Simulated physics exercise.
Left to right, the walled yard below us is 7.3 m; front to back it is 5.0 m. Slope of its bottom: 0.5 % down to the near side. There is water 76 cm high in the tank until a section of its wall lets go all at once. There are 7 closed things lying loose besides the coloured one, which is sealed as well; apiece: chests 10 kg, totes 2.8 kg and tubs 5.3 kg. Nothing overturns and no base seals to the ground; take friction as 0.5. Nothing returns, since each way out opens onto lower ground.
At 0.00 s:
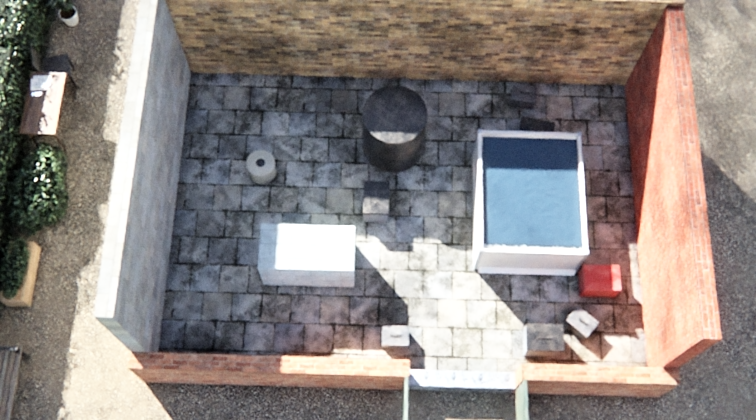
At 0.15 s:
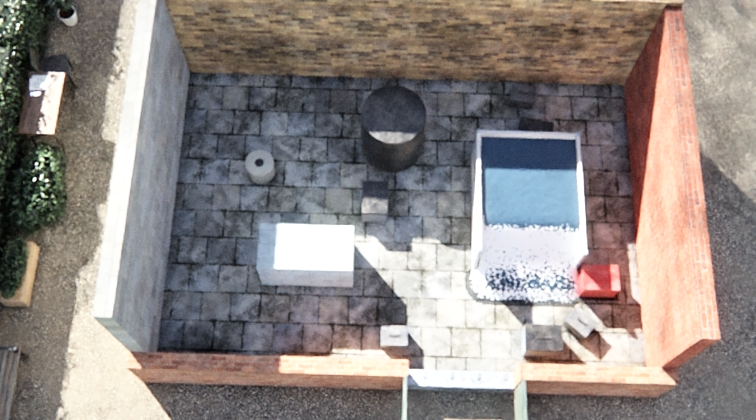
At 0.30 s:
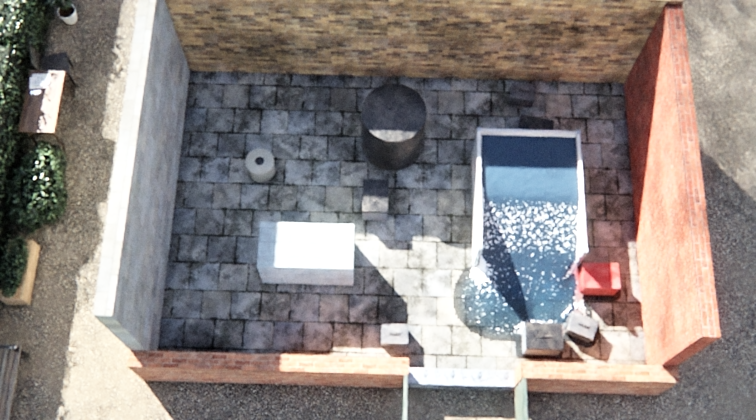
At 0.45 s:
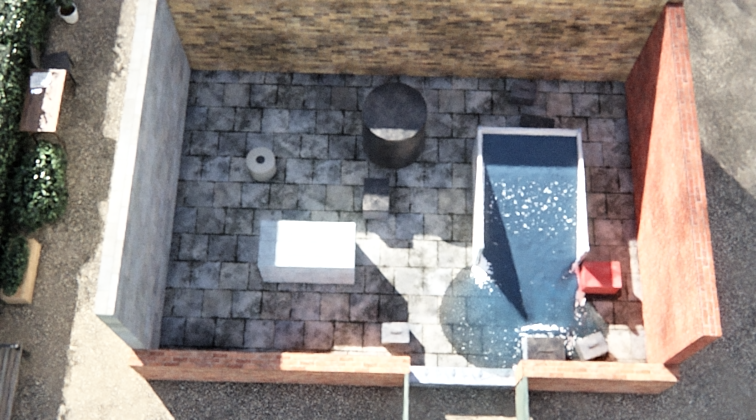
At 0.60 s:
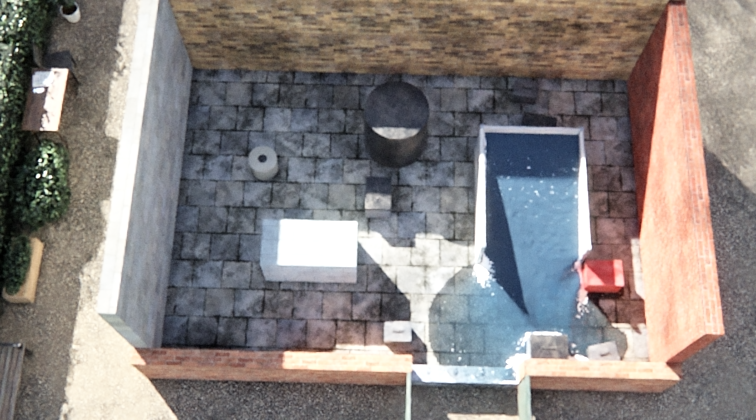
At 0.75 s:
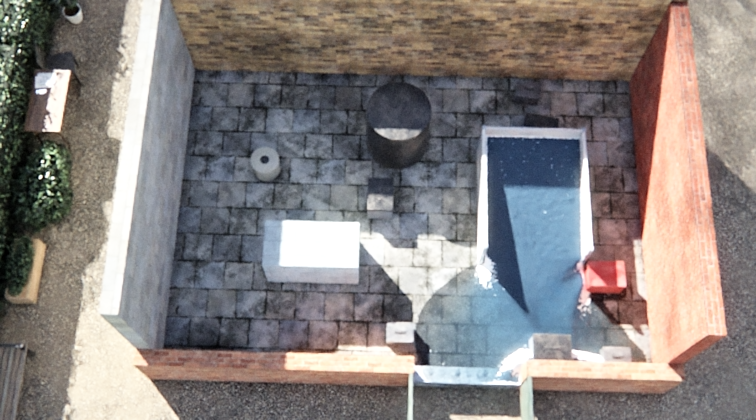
In the video, seen from above, the near side of a water-filled tank in a walled, paved yard opens and water spreads across the paving toward the front gap, shifting small grey blocks while the red chest stays nearly still.
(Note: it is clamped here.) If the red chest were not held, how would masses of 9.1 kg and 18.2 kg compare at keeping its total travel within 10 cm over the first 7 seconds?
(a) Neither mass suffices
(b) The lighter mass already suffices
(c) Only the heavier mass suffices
(a) Neither mass suffices.
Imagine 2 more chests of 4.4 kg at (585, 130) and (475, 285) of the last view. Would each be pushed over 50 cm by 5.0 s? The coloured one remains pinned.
First one went beyond, second went beyond.
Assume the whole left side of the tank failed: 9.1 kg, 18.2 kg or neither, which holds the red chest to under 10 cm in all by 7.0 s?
Answer: The small one.
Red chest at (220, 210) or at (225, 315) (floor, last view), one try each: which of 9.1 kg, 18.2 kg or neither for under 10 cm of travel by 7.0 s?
In that order: The smaller is enough; only the larger holds.
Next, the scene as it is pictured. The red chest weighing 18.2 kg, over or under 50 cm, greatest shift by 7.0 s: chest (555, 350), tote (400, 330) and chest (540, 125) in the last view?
Order as listed: Above threshold / above threshold / below threshold.
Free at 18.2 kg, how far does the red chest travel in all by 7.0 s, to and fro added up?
Roughly 600 centimetres altogether.
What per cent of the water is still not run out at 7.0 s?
Roughly 58 percent.
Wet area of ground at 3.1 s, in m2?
About 16 m2.
After 1.4 s the red chest would be 26 cm from its start with 9.1 kg and 17 cm from its start with 18.2 kg; 3 cm of water round it then.
After 3.1 s the red chest would be 281 cm from its start with 9.1 kg and 217 cm from its start with 18.2 kg; 9 cm of water round it then.
After 4.9 s the red chest would be 325 cm from its start with 9.1 kg and 331 cm from its start with 18.2 kg; 13 cm of water round it then.
After 7.0 s the red chest would be 458 cm from its start with 9.1 kg and 386 cm from its start with 18.2 kg; 6 cm of water round it then.
